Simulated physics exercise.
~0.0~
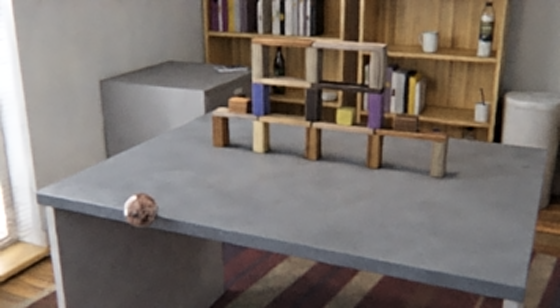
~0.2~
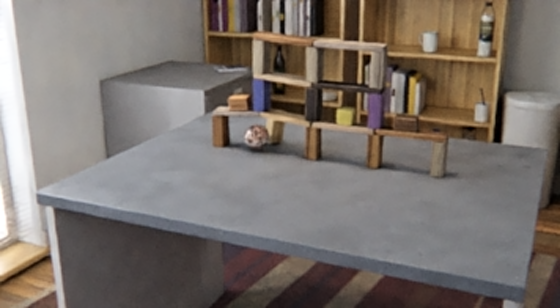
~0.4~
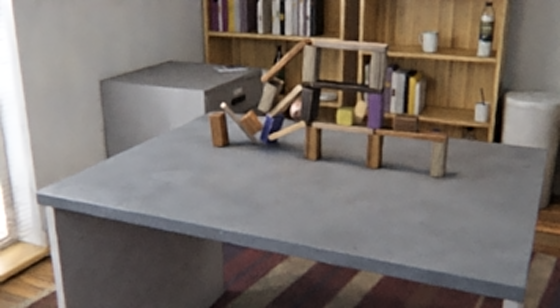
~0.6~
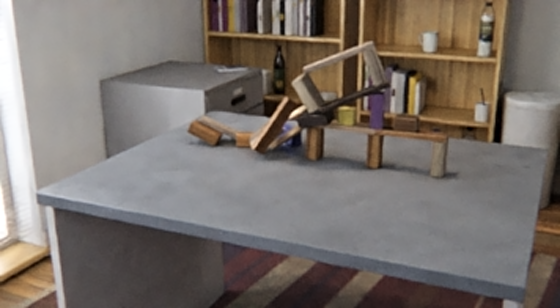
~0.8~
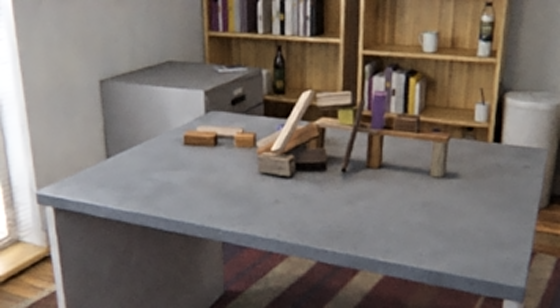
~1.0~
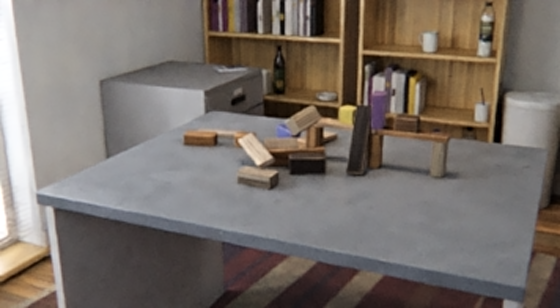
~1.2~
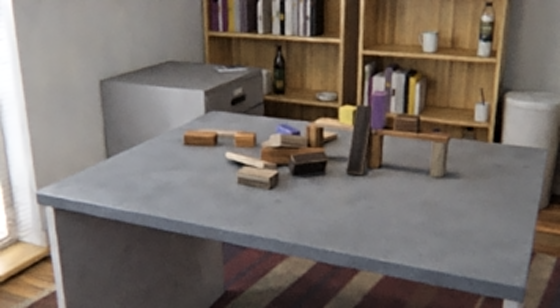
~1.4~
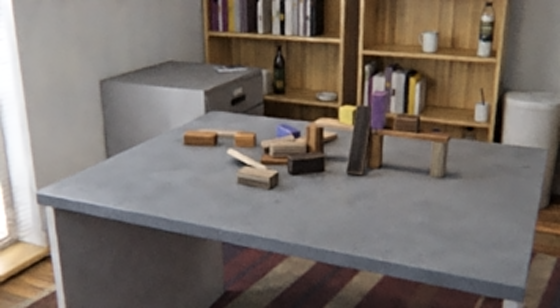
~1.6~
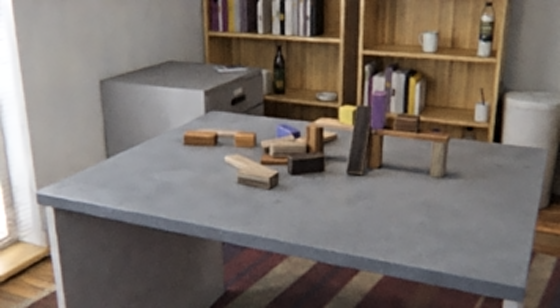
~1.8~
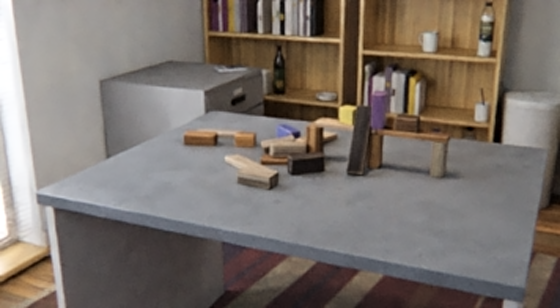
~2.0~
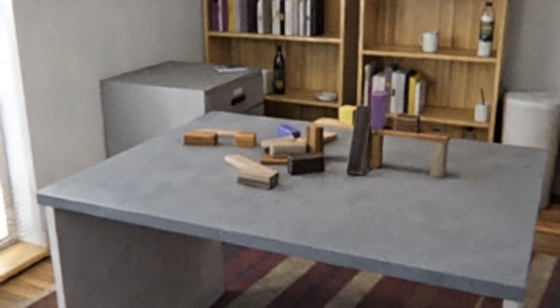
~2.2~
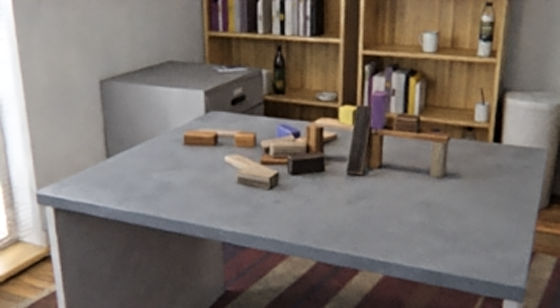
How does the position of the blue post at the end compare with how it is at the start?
At the start the blue post stands upright in the left part of the structure, but at the end it lies on its side among the fallen pieces.
At the start, a small mottled ball is near the front left edge of a grey table, with a three-level structure of wooden posts and boards standing farther back. The ball rolls right and away from the viewer into the posts at the lower left. The left side buckles, and the blue post tips as boards slant down around it. The upper levels then lean and collapse, dropping pieces onto the table while the ball goes out of sight. A last plank settles near the front of the pile. At the end, loose blocks lie still on the left, while the right part stands with the purple post and yellow block still up.
